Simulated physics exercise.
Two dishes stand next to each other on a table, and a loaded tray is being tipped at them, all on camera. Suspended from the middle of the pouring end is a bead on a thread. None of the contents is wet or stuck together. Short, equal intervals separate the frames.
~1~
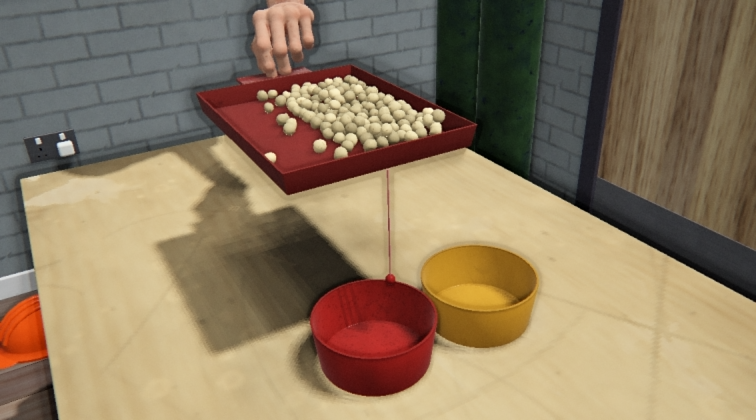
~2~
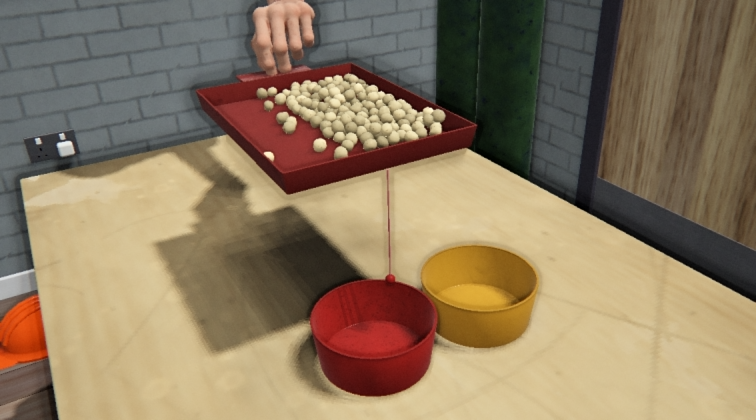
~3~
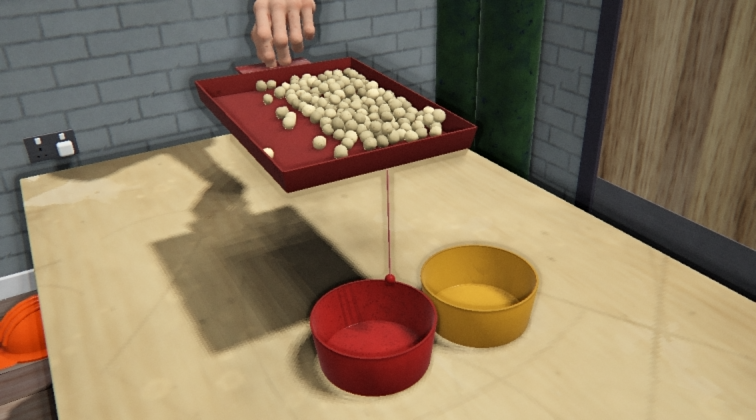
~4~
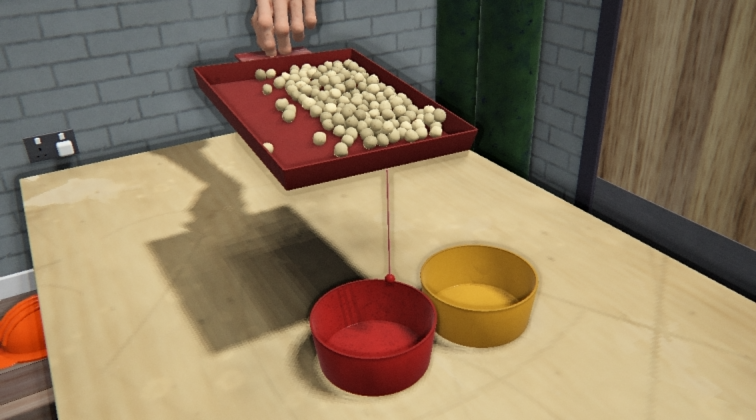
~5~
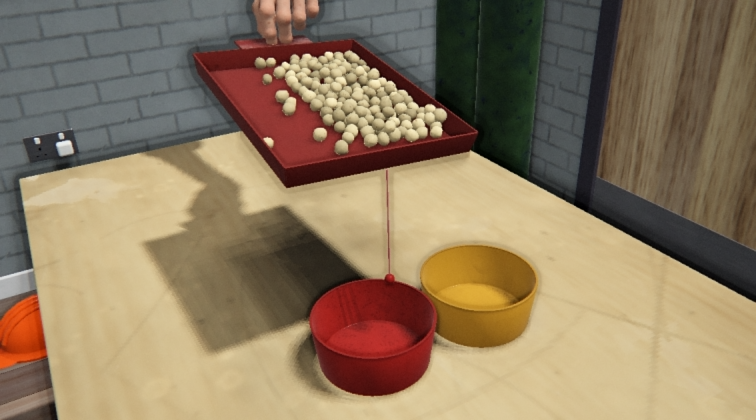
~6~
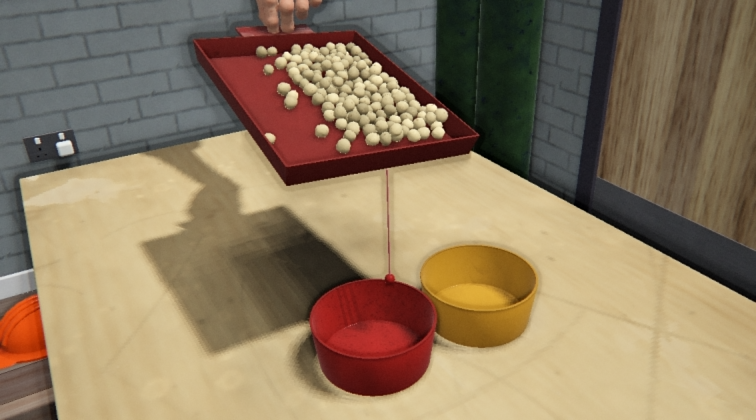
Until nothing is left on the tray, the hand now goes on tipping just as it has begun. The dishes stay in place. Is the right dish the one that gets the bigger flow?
Short answer, the right dish, that's where more goes.
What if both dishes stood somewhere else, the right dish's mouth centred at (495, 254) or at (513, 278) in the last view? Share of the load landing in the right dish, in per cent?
First some 50, then 60 per cent.
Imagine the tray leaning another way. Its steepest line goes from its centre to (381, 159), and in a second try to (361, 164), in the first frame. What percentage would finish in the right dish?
For the first aim it is 40 in a hundred, for the second 10 in a hundred.
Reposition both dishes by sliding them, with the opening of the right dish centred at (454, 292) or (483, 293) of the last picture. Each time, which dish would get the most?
In order of the tries: The dish on the right side, then the dish on the right side.
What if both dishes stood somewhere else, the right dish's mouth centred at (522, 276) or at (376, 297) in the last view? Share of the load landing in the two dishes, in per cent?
80 %, 0 %.
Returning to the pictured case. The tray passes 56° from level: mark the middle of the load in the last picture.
Centre estimate: (419, 93).
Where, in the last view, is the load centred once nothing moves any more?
Near (480, 316), more or less.
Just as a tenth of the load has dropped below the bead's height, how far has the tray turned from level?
Roughly 105 degrees.
Shortly afterwards, tray tipped steeply; all but a few on the tray; only a few in the right dish; only a few in the air.
Next, tray tipped right over; all but a few on the tray; a little in the right dish; only a few outside both.
Some moments later, tray tipped past a quarter turn; only a few in the left dish; the bulk in the right dish; near a quarter outside both.
In the end, tray tipped past a quarter turn; only a few in the left dish; the bulk in the right dish; near a quarter outside both.
